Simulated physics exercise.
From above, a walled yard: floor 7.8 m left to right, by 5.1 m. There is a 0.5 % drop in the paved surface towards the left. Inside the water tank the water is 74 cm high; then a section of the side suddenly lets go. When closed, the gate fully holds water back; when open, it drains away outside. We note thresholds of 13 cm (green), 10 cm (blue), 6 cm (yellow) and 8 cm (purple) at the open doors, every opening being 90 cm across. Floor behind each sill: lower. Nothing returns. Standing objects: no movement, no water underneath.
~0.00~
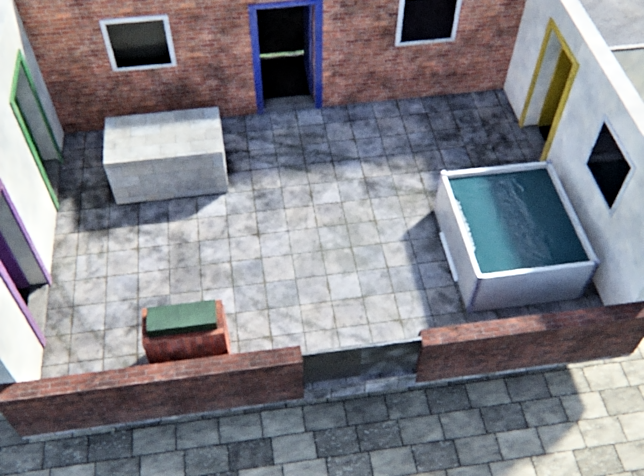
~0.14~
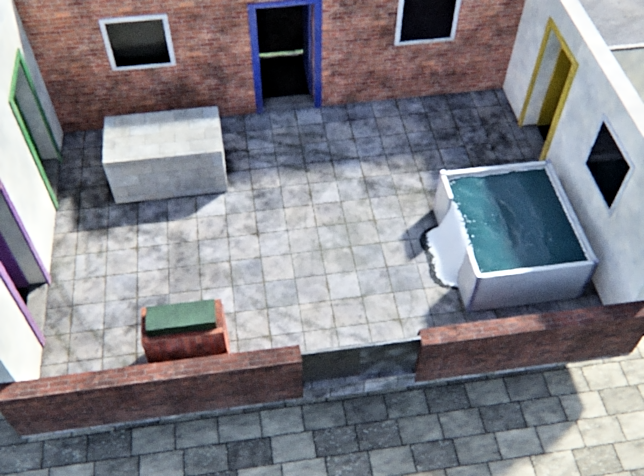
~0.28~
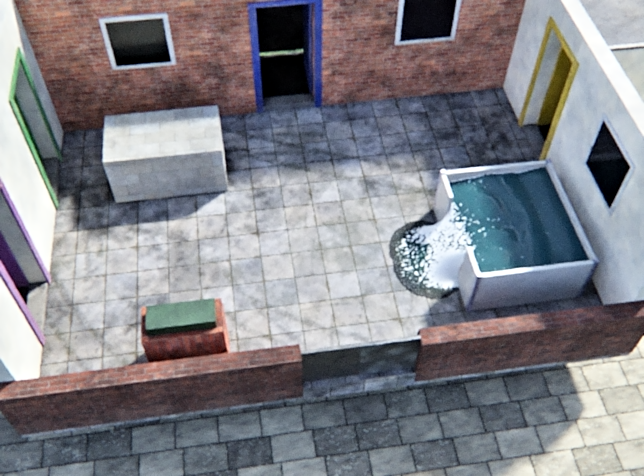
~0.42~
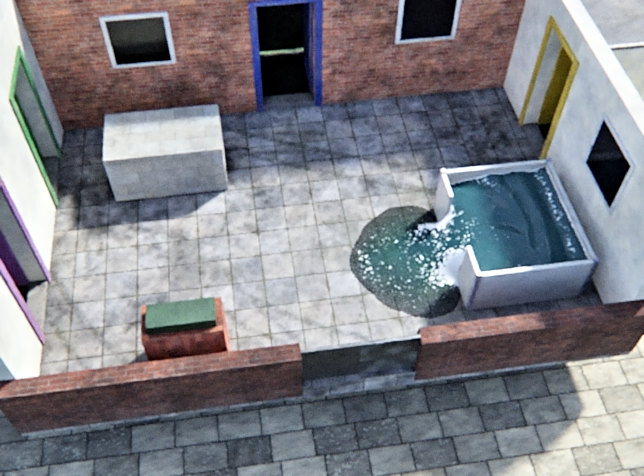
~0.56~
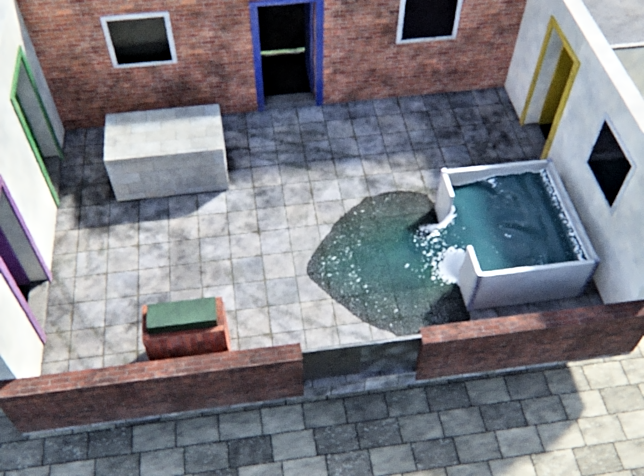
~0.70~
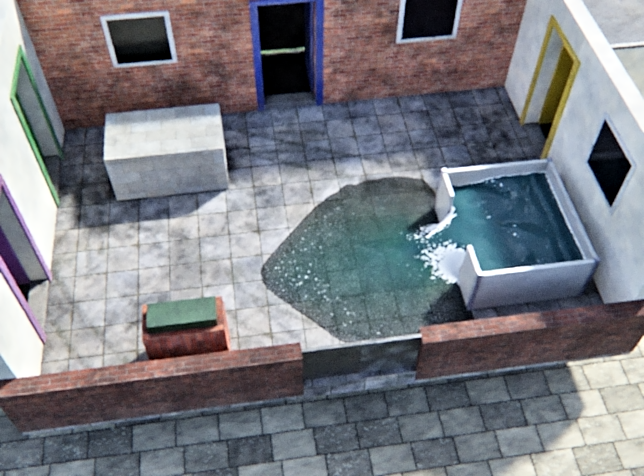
A walled courtyard held a full water tank on the right, then its left side broke open and foamy water poured out, spreading leftward across the paving in a widening pool.
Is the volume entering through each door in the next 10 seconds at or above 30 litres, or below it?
Green door: Below, blue door: Below, yellow door: Below, purple door: At or above.
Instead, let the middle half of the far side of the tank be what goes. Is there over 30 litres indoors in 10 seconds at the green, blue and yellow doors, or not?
Outcomes - green: Not exceeded, blue: Not exceeded, yellow: Exceeded.
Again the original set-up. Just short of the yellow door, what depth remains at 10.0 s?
Some 1.0 centimetres of depth.
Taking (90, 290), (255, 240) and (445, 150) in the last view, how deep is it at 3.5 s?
Depth readings in turn - 7, 3, 0 cm.
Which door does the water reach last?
I'd say the yellow one.
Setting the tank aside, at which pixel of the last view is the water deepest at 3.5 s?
Roughly (75, 295).
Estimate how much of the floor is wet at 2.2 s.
About 60 per cent.
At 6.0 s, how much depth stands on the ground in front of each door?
Readings (cm): Green = 13; blue = 3; yellow = 0; purple = 11.
After 1.4 s water covers 40 % of the floor and is deepest (38 cm) near (446, 251); green door not reached, blue door not reached, yellow door not reached, purple door not reached.
After 2.2 s water covers 60 % of the floor and is deepest (28 cm) near (235, 366); green door not reached, blue door not reached, yellow door not reached, purple door 16 cm at the sill, 1 L in.
After 3.5 s water covers 65 % of the floor and is deepest (23 cm) near (75, 295); green door 8 cm at the sill, 0 L in, blue door 7 cm at the sill, 0 L in, yellow door not reached, purple door 18 cm at the sill, 60 L in.
After 6.0 s water covers 75 % of the floor and is deepest (18 cm) near (63, 154); green door 13 cm at the sill, 0 L in, blue door 3 cm at the sill, 0 L in, yellow door not reached, purple door 11 cm at the sill, 106 L in.
After 10.0 s water covers 95 % of the floor and is deepest (12 cm) near (52, 402); green door 10 cm at the sill, 1 L in, blue door 4 cm at the sill, 0 L in, yellow door 1 cm at the sill, 0 L in, purple door 9 cm at the sill, 117 L in.
